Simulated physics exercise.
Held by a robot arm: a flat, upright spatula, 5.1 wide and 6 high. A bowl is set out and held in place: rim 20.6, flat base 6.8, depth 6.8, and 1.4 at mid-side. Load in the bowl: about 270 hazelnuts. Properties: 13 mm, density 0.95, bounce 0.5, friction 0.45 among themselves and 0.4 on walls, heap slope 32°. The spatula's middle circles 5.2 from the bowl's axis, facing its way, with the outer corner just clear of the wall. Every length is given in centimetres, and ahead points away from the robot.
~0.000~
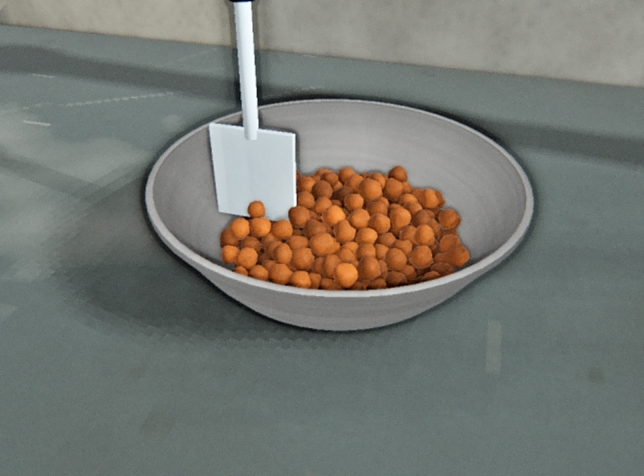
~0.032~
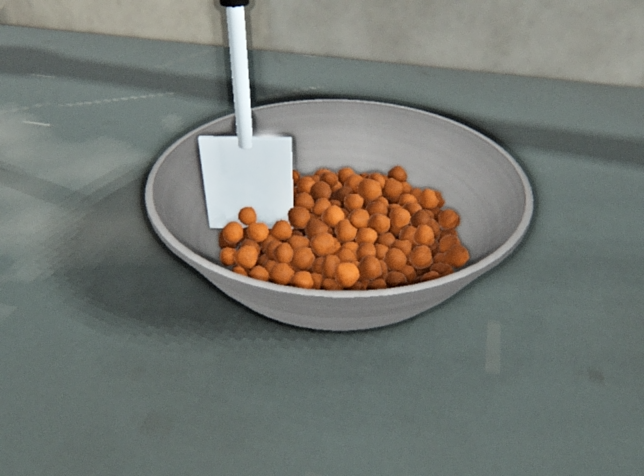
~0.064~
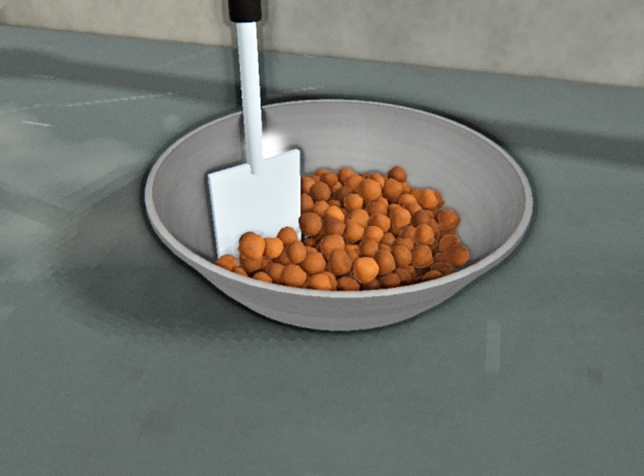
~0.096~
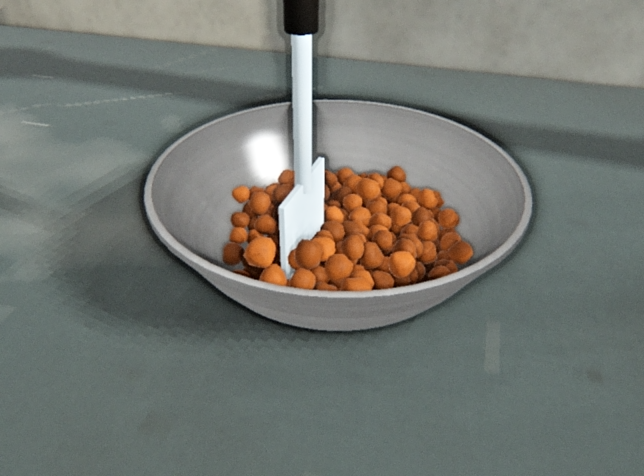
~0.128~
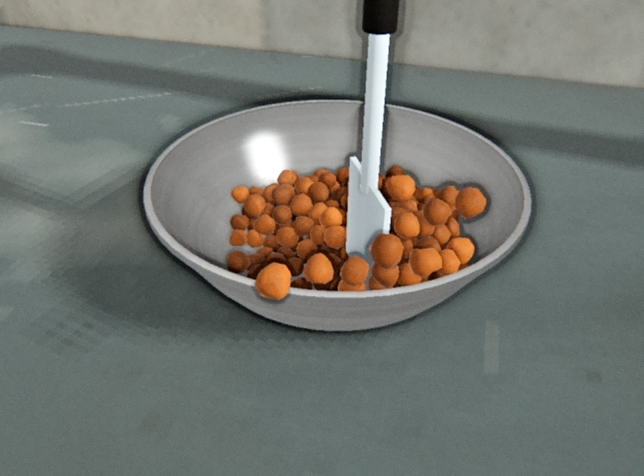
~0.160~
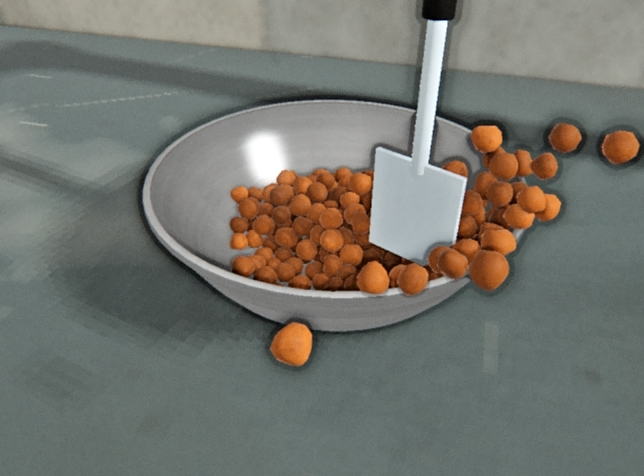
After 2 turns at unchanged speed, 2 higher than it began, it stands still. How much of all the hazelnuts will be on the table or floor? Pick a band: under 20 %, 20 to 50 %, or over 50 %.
Band: 20 to 50 %.
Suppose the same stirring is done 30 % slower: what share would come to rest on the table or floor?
I'd expect about 20 %.
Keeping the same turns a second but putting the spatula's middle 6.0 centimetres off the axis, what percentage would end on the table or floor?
Then about 0 per cent.
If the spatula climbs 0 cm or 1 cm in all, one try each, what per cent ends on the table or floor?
I'd say some 50 per cent, and some 40 per cent.
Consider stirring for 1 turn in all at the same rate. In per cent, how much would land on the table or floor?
Roughly 20 per cent would end up there.
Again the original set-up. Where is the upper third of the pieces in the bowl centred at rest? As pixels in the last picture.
Close to (345, 236).
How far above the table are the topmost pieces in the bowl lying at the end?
About 4.0 cm.
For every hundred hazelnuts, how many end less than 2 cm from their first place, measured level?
About 35 percent.
By 0.35 s, 13° round, highest piece 13 above the table; 198 in the bowl, 25 on the table or floor, 47 in flight or on the tool.
By 0.55 s, 229° round, highest piece 7 above the table; 180 in the bowl, 78 on the table or floor, 12 in flight or on the tool.
By 0.85 s, 0° round, highest piece 4 above the table; 180 in the bowl, 90 on the table or floor.
By 1.55 s, 0° round, highest piece 4 above the table; 180 in the bowl, 90 on the table or floor.
Final count, 180 in the bowl, 90 on the table or floor. That is 33 % on the table or floor.
